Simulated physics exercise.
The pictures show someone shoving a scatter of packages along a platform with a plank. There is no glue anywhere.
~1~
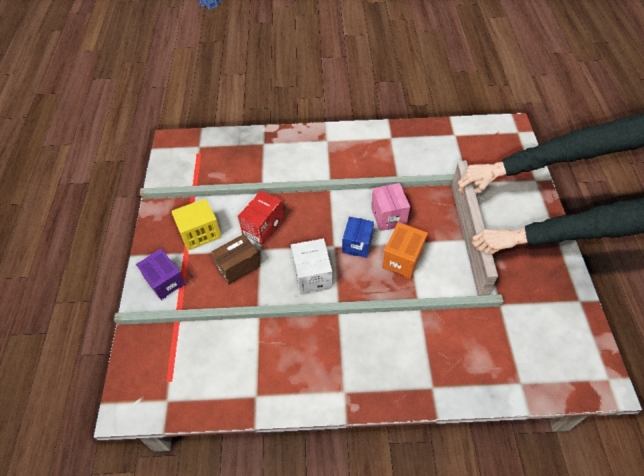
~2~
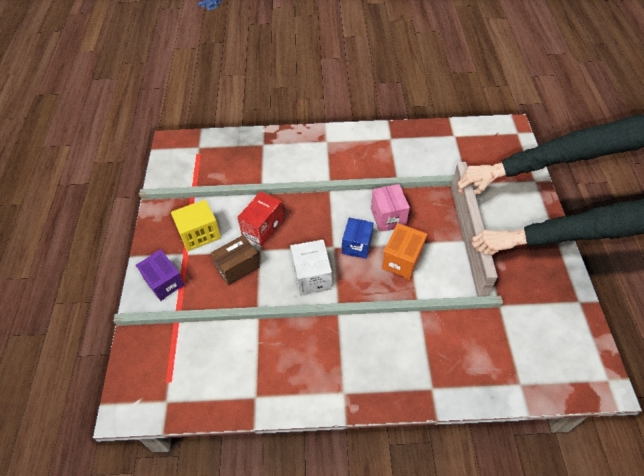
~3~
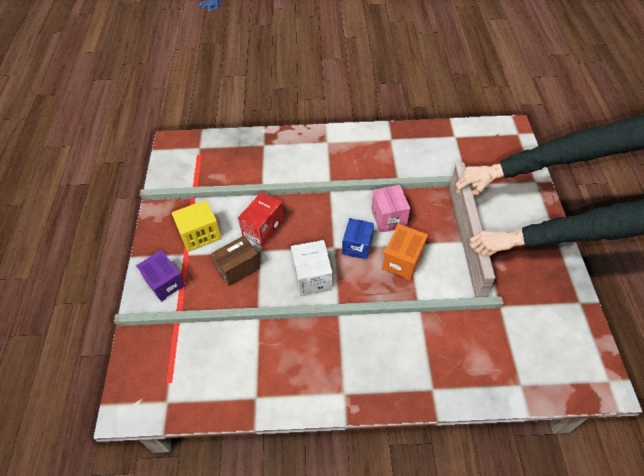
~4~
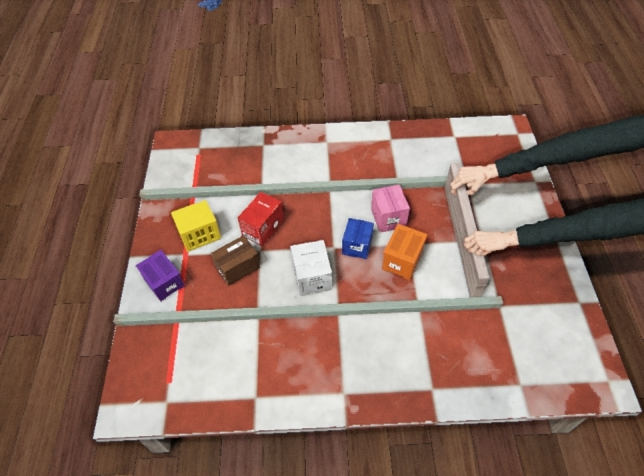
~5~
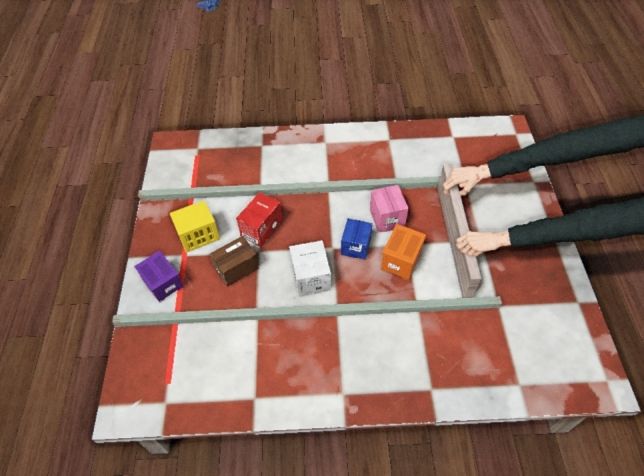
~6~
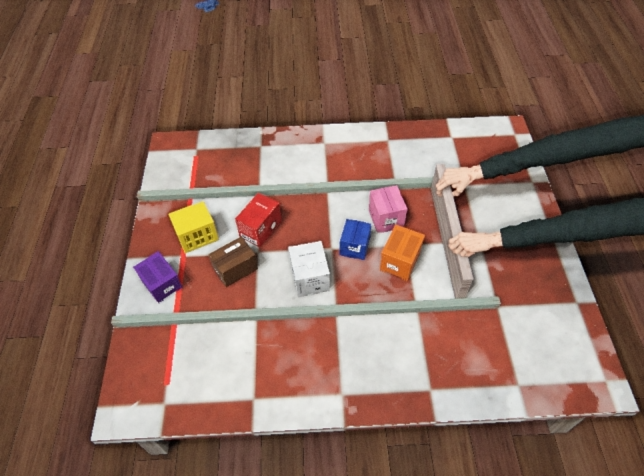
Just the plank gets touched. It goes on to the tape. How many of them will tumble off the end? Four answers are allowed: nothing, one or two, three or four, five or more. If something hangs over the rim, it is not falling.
Three or four fall off.
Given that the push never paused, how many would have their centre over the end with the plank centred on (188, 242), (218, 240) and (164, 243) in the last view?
The counts would come out as 3, 1 and 5.
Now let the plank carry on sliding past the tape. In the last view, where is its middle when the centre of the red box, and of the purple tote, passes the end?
(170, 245) and (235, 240), more or less.
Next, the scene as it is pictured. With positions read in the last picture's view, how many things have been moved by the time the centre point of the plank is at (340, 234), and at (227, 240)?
First position 4; second position 8.
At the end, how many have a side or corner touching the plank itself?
3 of them.
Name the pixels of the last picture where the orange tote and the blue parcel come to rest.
In order, first (161, 273), then (163, 243).
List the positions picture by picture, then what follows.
In the first frame, purple tote (161, 275); yellow crate (197, 225); brown parcel (236, 259); plank (472, 226); tape (186, 251).
In the second frame, yellow crate (197, 226); red box (261, 219).
In the third frame, brown parcel (237, 261); orange tote (404, 253).
In the fourth frame, purple tote (161, 276); blue parcel (358, 239).
In the fifth frame, yellow crate (196, 227); white box (310, 269).
In the sixth frame, purple tote (158, 277); yellow crate (194, 227); brown parcel (234, 262); plank (450, 229); tape (183, 254).
Soon after, none off yet; purple tote at rest near (158, 277); yellow crate at rest near (194, 227); brown parcel at rest near (234, 262).
Then, none off yet; purple tote at rest near (158, 277); yellow crate at rest near (194, 227); brown parcel moved a little near (212, 262).
Further on, none off yet; purple tote moved about its own width near (114, 287); yellow crate moved about its own width near (144, 228); brown parcel moved well along near (143, 266).
At rest, the number that fall off is three or four; fallen, brown parcel, yellow crate and purple tote.
